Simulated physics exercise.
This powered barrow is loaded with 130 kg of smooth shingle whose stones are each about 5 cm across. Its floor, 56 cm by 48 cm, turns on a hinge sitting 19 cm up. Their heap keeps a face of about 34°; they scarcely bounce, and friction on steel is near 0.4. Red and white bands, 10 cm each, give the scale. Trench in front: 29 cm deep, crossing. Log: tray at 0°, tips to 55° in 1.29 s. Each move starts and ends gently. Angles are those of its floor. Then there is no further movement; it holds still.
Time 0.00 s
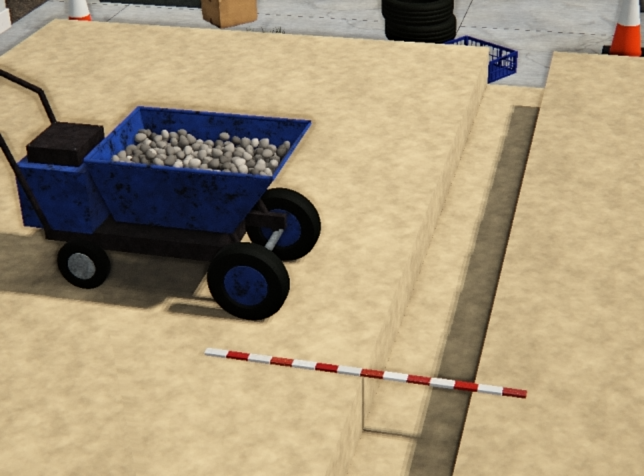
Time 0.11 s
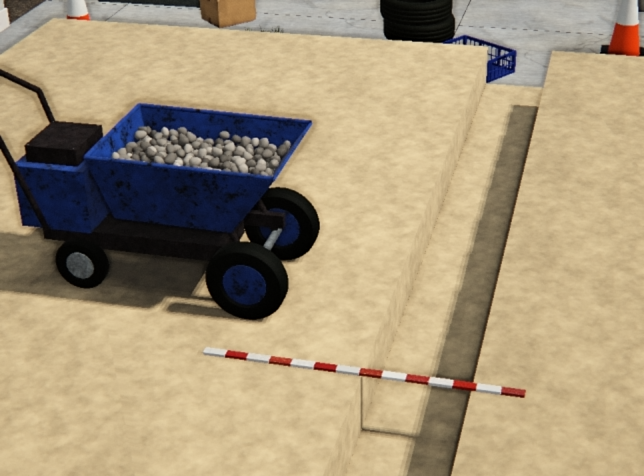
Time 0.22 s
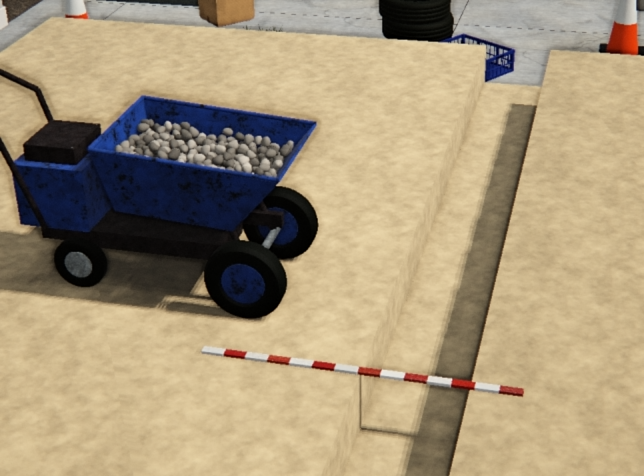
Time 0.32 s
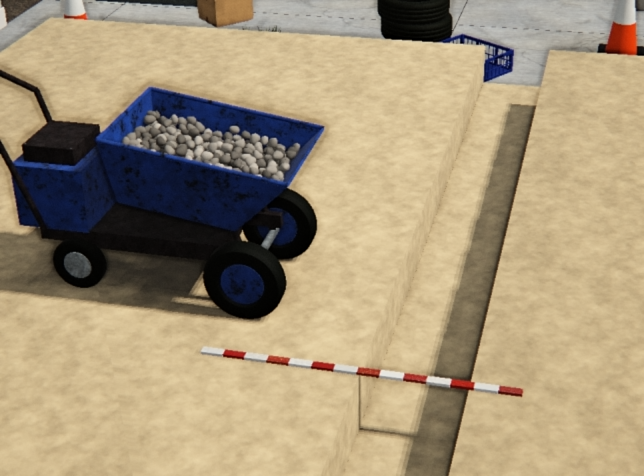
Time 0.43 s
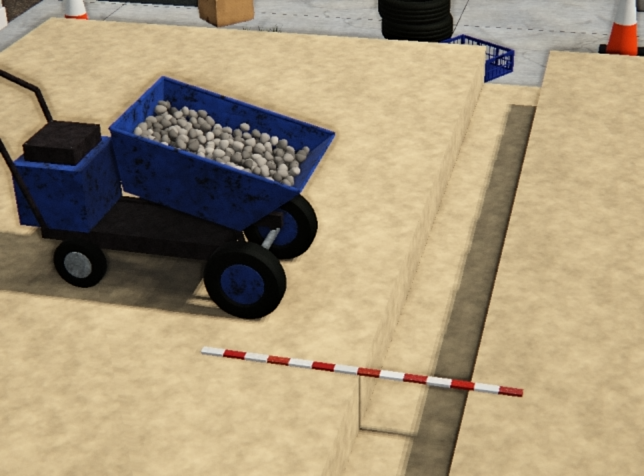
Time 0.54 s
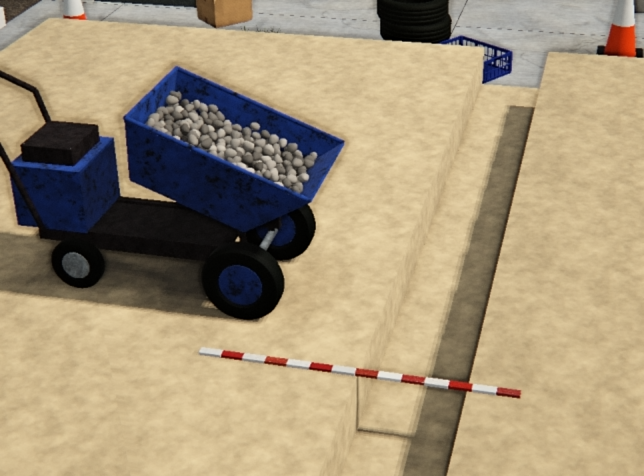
To begin with, a blue powered barrow loaded with smooth grey stones stands on sandy ground, its tray level, left of a trench and a red and white striped pole. The tray's left end then lifts slowly, and it keeps rising until the tray slants steeply down toward the right, stones still inside.
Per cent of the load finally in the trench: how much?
Approx. 54 %.
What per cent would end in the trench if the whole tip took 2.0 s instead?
That would give about 50 percent.
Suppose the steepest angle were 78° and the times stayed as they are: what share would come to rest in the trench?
In that case some 100 per cent.
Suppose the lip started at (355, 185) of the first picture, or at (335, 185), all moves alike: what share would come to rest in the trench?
Roughly 30 per cent, then 40 per cent.
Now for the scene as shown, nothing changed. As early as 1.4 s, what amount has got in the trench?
Around 5 per cent of it.
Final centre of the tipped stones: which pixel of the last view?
The middle should be near (432, 349).
After 1.0 s the floor is at 47°; 100 % in the tray; the foremost stones are at (341, 217).
After 1.4 s the floor is at 55°; 91 % in the tray, 2 % short of the trench, 7 % in the trench; the foremost stones are at (421, 293).
After 1.7 s the floor is at 55°; 67 % in the tray, 2 % short of the trench, 31 % in the trench; the foremost stones are at (478, 358).
After 3.7 s the floor is at 55°; 45 % in the tray, 1 % short of the trench, 54 % in the trench; the foremost stones are at (471, 387).
